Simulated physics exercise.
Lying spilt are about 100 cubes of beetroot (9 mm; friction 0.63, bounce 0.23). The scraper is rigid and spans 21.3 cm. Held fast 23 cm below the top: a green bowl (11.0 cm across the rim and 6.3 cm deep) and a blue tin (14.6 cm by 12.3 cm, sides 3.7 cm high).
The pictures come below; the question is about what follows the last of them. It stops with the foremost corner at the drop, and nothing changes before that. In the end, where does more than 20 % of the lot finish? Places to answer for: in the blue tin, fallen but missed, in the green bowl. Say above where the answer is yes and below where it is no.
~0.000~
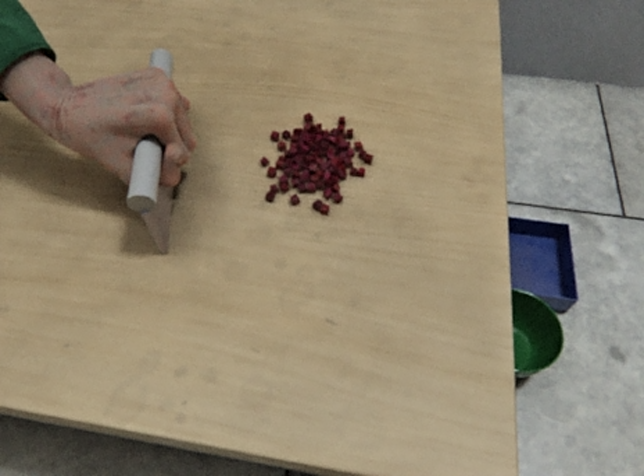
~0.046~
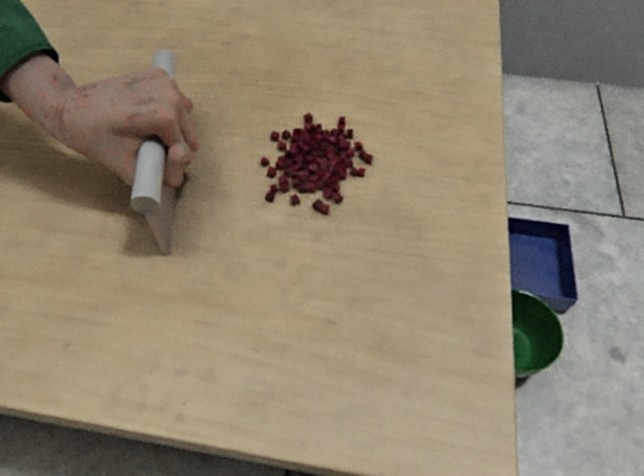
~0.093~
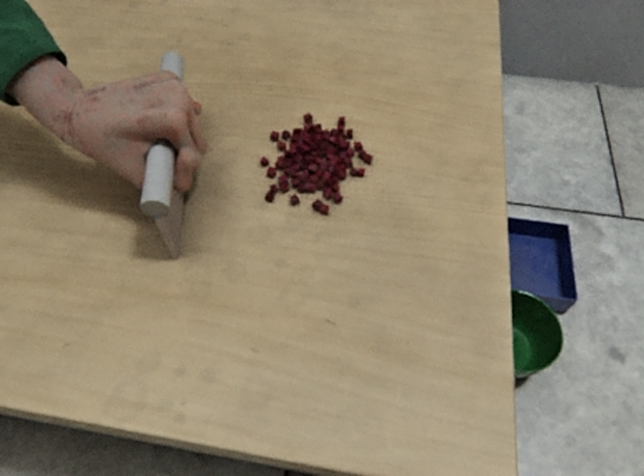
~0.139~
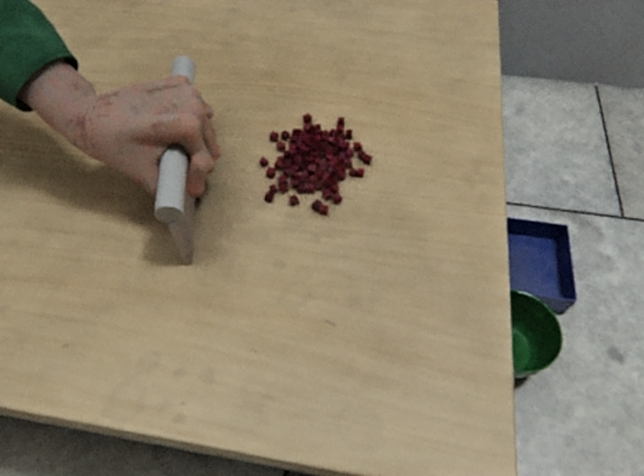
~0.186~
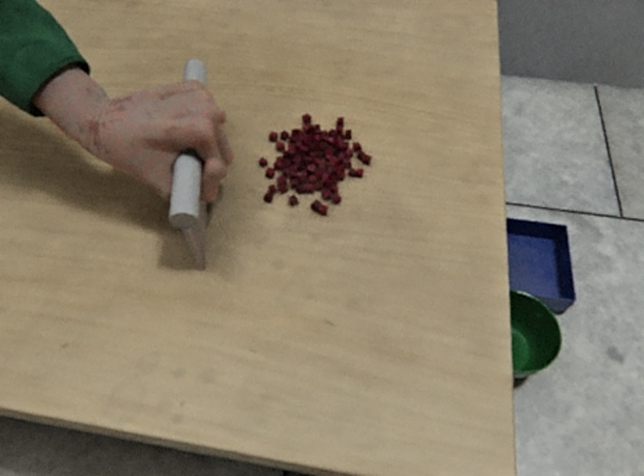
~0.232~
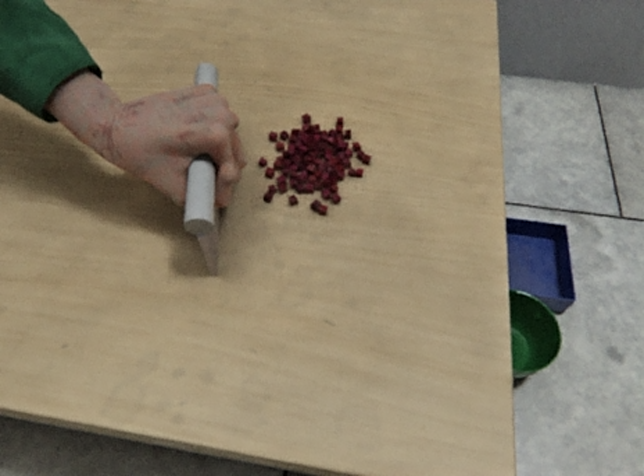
Blue tin: Below; missed: Below; green bowl: Below.
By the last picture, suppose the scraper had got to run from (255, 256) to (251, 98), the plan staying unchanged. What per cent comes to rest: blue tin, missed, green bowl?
Blue tin 5, missed 5, green bowl 10.
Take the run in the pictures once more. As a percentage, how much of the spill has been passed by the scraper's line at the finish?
60 %.
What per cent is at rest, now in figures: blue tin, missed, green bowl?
Result: Blue tin = 0; missed = 0; green bowl = 0.
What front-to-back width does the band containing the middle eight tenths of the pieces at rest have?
I'd say some 12 centimetres.
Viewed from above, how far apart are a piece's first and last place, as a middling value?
I'd put it at close to 8 cm.
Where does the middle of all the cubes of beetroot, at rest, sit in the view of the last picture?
Around (402, 164).
After 0.62 s, scraper 19 cm from its start, spill 12 cm wide; still on top 100 %.
After 1.00 s, scraper 31 cm from its start, spill 14 cm wide; still on top 100 %.
Then, at 1.33 s, scraper 34 cm from its start, spill 15 cm wide; still on top 100 %.
In the end, at 2.4 s, green bowl 0 %, blue tin 0 %, fallen but missed 0 %, still on top 100 %.
